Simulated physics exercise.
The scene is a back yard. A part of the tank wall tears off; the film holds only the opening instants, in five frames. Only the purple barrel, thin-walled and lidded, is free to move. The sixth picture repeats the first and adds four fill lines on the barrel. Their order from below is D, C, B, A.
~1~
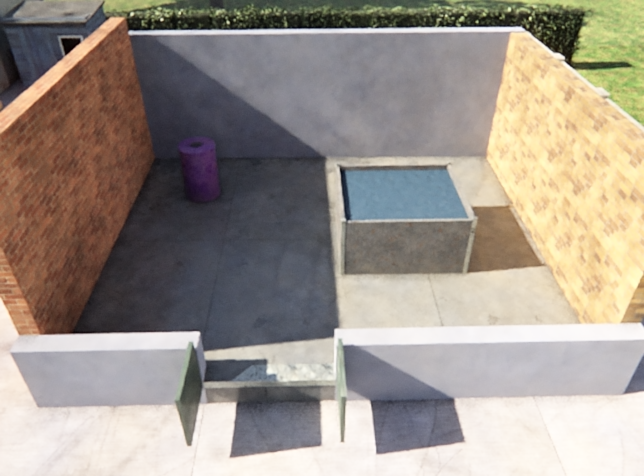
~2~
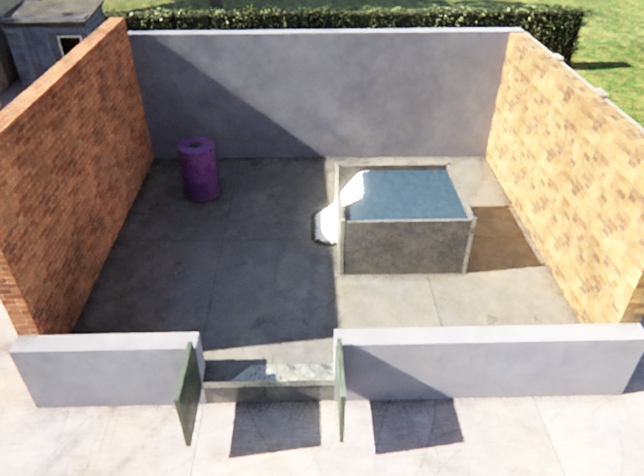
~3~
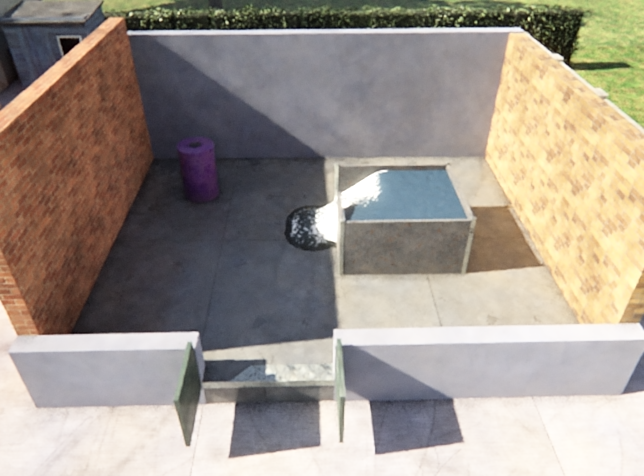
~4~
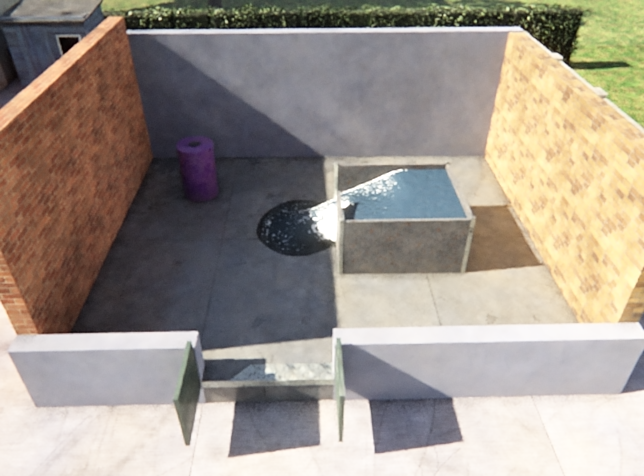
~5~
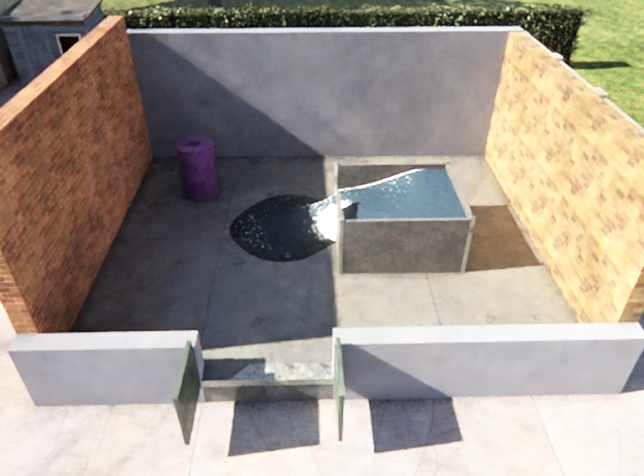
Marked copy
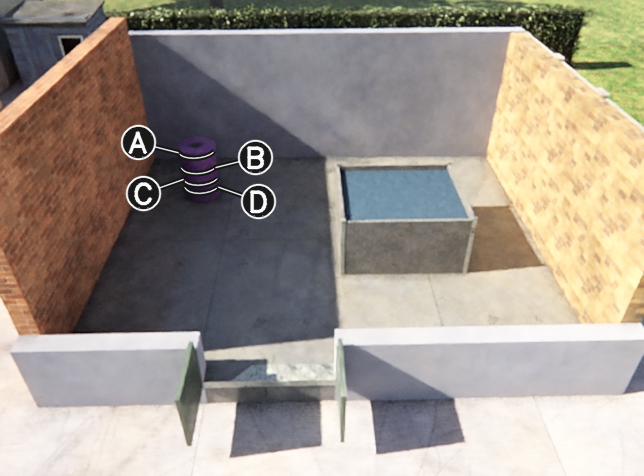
A full tank in a walled yard began pouring water out of its left side, and a dark puddle spread leftward across the ground while the purple barrel near the back stayed still.
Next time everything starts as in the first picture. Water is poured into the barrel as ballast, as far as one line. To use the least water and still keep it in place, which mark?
C will do.
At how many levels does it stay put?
Three of the four.
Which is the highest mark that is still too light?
It is D.
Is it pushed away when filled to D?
Yes.
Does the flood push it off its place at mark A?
No, not at all.
On the marked copy, A at (193, 158); B at (196, 173); C at (198, 185); D at (199, 193); from the bottom up D, C, B, A.
If A is chosen, it does not move.
If B is chosen, it does not move.
If C is chosen, it does not move.
If D is chosen, it is pushed about half its own width away.
